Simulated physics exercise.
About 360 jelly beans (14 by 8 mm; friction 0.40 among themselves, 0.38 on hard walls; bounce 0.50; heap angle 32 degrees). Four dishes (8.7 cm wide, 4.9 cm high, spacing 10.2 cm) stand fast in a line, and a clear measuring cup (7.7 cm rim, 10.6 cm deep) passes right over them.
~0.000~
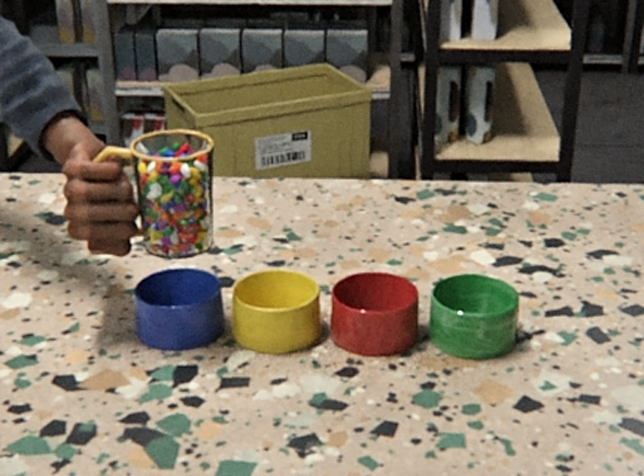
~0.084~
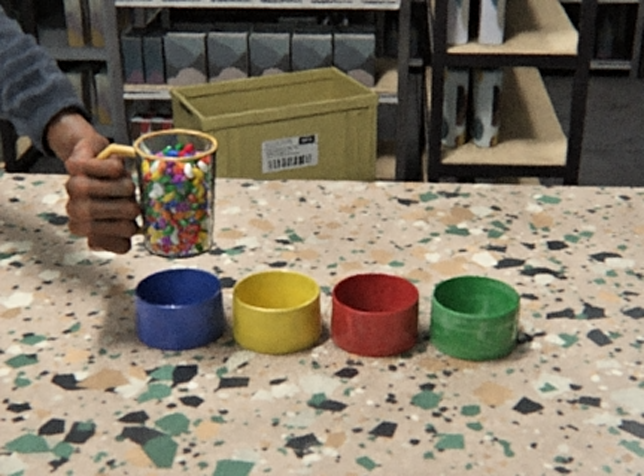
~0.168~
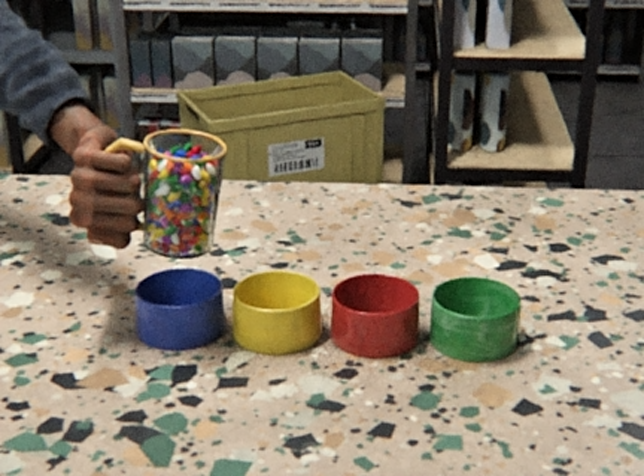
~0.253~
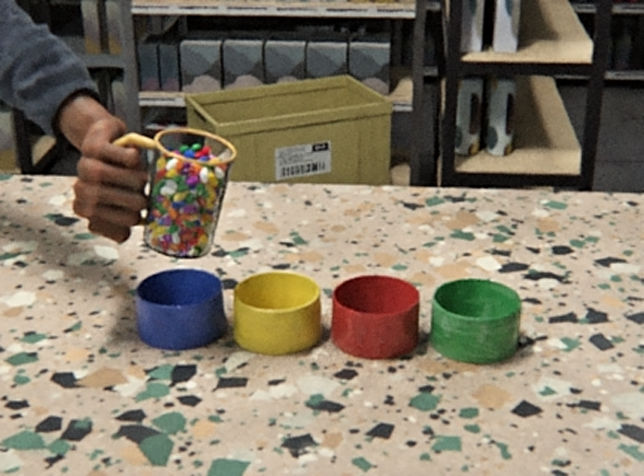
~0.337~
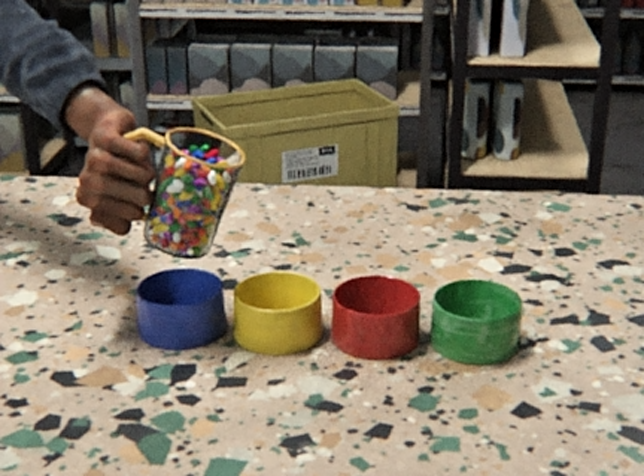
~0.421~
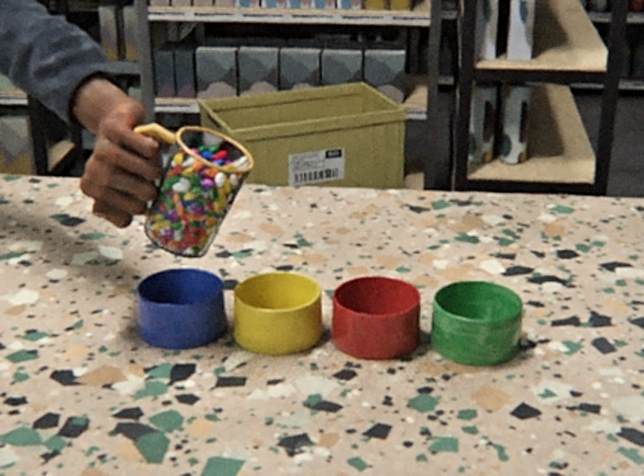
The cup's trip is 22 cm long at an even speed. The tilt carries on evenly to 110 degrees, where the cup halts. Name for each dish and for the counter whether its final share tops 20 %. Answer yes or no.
Red: Yes, blue: No, green: No, yellow: No, counter: Yes.
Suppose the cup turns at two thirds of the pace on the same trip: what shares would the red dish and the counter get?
In that case red 80; counter 20.
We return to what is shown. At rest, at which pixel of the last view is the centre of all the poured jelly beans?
At about (361, 323).
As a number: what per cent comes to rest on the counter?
About 30 per cent.
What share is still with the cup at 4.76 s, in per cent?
Roughly 0 per cent.
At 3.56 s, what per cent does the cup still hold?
Some 0 per cent of the load.
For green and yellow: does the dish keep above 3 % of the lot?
Green no, yellow yes.
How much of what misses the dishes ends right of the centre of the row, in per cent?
About 60 per cent.
After 2.30 s, tilt 110 degrees; cup holds 15 %, red 45 %, yellow 10 %.
After 3.56 s, tilt 110 degrees; cup holds 0 %, red 60 %, yellow 10 %.
After 4.76 s, tilt 110 degrees; cup holds 0 %, red 60 %, yellow 10 %.
In the end, at 5.1 s, red 60 %, blue 0 %, green 0 %, yellow 10 %, counter 30 %.
